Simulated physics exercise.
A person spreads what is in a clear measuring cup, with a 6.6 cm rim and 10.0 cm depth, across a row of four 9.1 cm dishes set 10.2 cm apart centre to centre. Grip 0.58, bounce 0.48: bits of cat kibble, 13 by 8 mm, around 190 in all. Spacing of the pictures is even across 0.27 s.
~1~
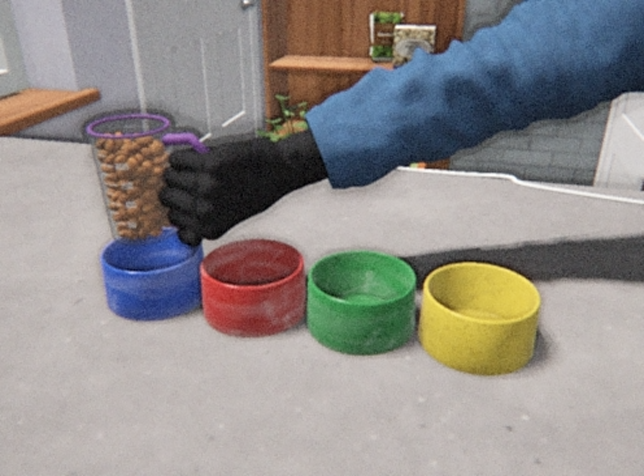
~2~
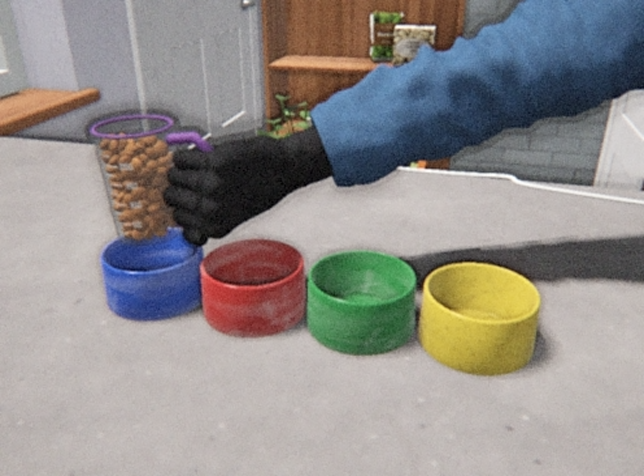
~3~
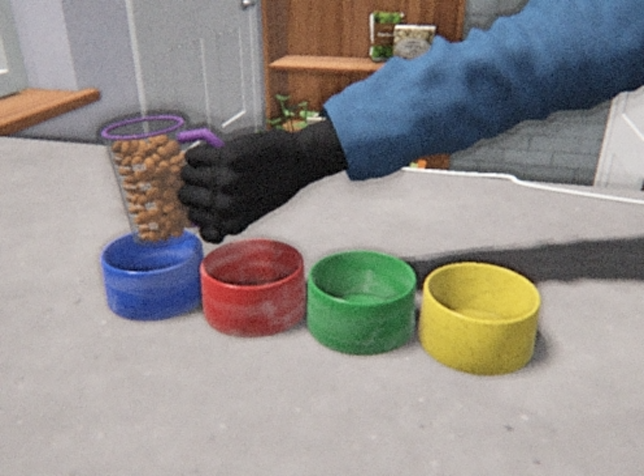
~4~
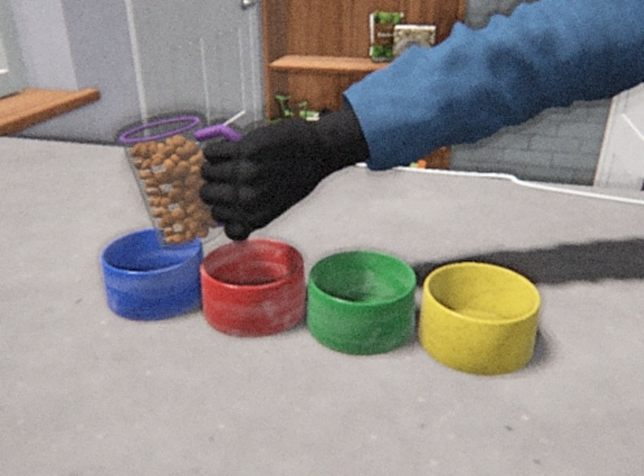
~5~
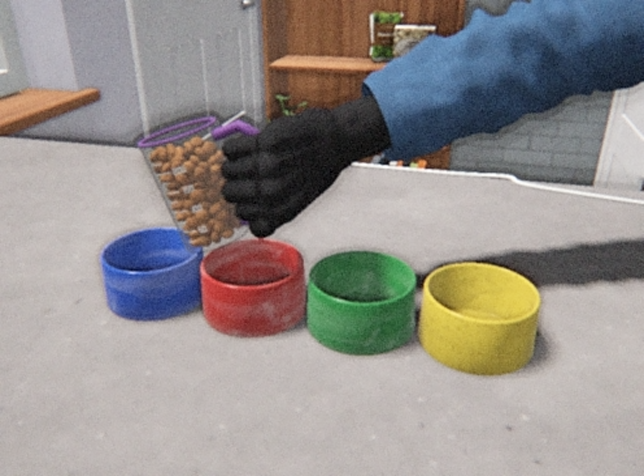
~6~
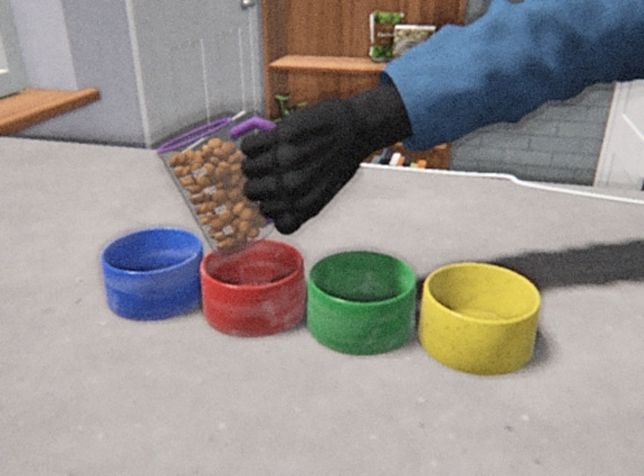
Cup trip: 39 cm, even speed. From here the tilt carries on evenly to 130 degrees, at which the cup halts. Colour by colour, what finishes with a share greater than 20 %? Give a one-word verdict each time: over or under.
Result: Red: I'd say it gets a fifth at most; blue: I'd say it gets a fifth at most; green: I'd say it gets a fifth at most; yellow: I'd say it gets more than a fifth; counter: I'd say it gets more than a fifth.
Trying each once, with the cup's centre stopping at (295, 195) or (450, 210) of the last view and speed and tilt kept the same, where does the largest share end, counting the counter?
I'd expect red to win the first try and green the second.
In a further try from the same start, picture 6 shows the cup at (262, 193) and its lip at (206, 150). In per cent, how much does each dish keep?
Red 0, blue 0, green 0, yellow 80.
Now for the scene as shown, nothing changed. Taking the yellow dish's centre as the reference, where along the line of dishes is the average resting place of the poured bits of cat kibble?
2 cm to the right.
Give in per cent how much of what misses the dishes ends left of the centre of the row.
Share: About 0 in a hundred.
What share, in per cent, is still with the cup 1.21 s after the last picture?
Roughly 20 in a hundred.
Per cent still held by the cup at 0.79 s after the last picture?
I'd estimate some 95 per cent of the load.
Then, 0.47 s after the last picture, tilt 73 degrees; cup holds 100 %.
Then, 0.79 s after the last picture, tilt 108 degrees; cup holds 95 %, yellow 5 %.
Then, 1.21 s after the last picture, tilt 130 degrees; cup holds 20 %, yellow 60 %.
In the end, red 0 %, blue 0 %, green 0 %, yellow 70 %, counter 30 %.
